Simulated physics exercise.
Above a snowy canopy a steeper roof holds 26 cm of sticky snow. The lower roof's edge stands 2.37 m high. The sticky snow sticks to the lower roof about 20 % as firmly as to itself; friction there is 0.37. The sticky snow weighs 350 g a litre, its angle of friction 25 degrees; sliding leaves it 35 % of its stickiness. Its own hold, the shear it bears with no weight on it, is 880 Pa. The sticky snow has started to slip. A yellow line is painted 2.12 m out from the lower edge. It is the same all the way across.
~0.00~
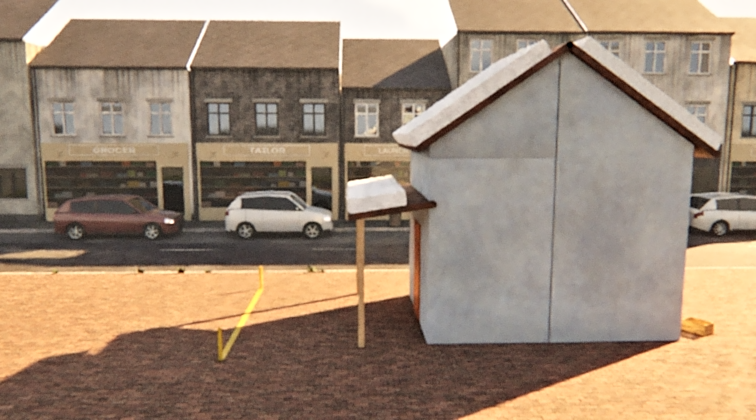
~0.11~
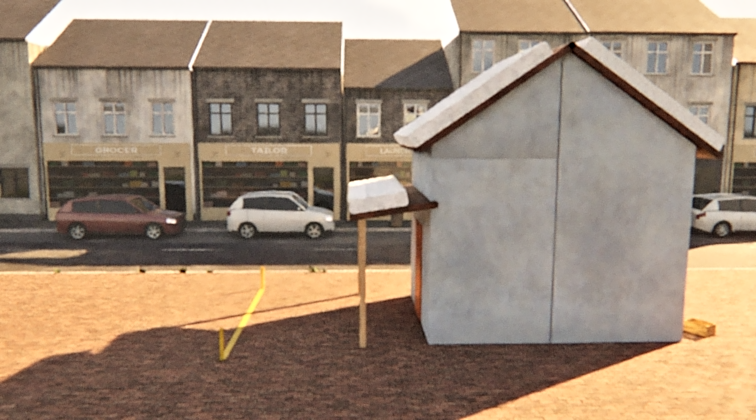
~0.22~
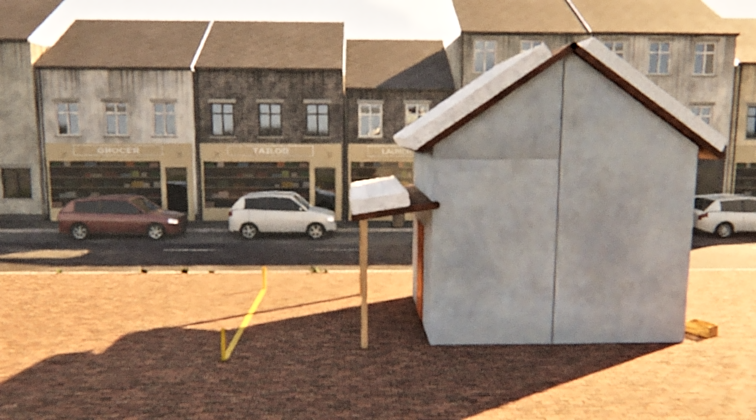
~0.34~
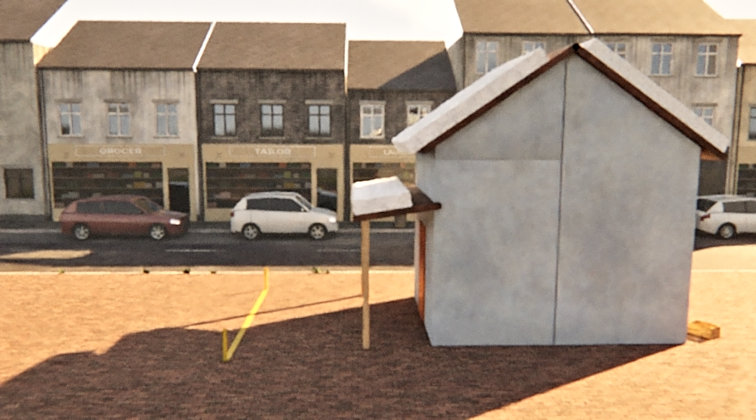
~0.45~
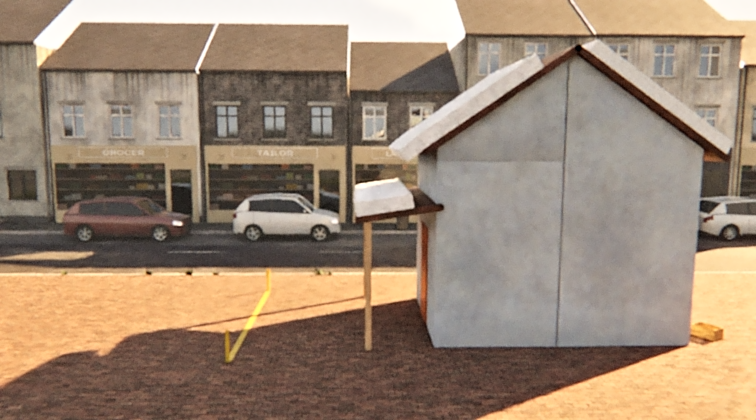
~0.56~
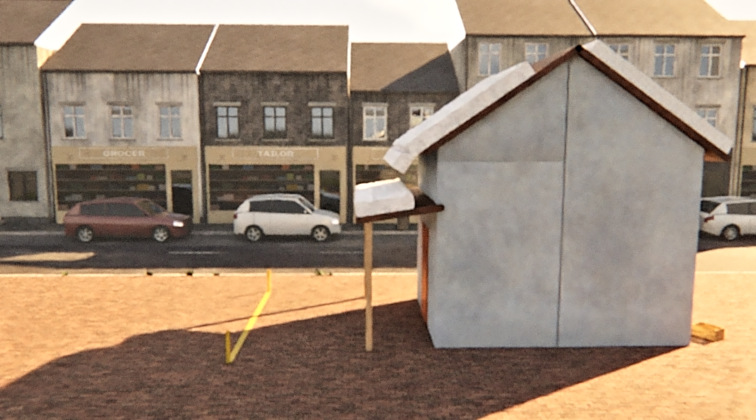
At the start, thick snow lies on the left slope of a small grey building's steep roof, above a snow-topped canopy on a wooden post. The snow slides slowly down and leftward, its front edge pushing past the eave, then bending downward and cracking above the canopy.
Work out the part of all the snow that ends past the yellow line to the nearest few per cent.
About 25 %.
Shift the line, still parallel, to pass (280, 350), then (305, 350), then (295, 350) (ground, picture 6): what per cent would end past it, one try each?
In that order: 50 %, 65 %, 60 %.
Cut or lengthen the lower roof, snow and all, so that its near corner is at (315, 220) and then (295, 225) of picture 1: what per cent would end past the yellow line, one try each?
In that order: 12 %, 10 %.
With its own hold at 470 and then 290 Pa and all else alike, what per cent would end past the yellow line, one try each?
In that order: 35 %, 40 %.
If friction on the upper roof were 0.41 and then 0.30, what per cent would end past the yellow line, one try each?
In turn about 4 %, 20 %.
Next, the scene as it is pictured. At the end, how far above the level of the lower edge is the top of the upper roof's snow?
Roughly 0.5 m.
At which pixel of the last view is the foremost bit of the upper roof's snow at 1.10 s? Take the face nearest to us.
Around (344, 201).
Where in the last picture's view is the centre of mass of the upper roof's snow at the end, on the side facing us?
At about (257, 338).
After 1.10 s, none is below the lower edge and 0 % is past the line.
After 1.73 s, 51 % is below the lower edge and 0 % is past the line.
After 2.37 s, 79 % is below the lower edge and 25 % is past the line.
After 3.00 s, 81 % is below the lower edge and 25 % is past the line.
After 3.70 s, 81 % is below the lower edge and 25 % is past the line.
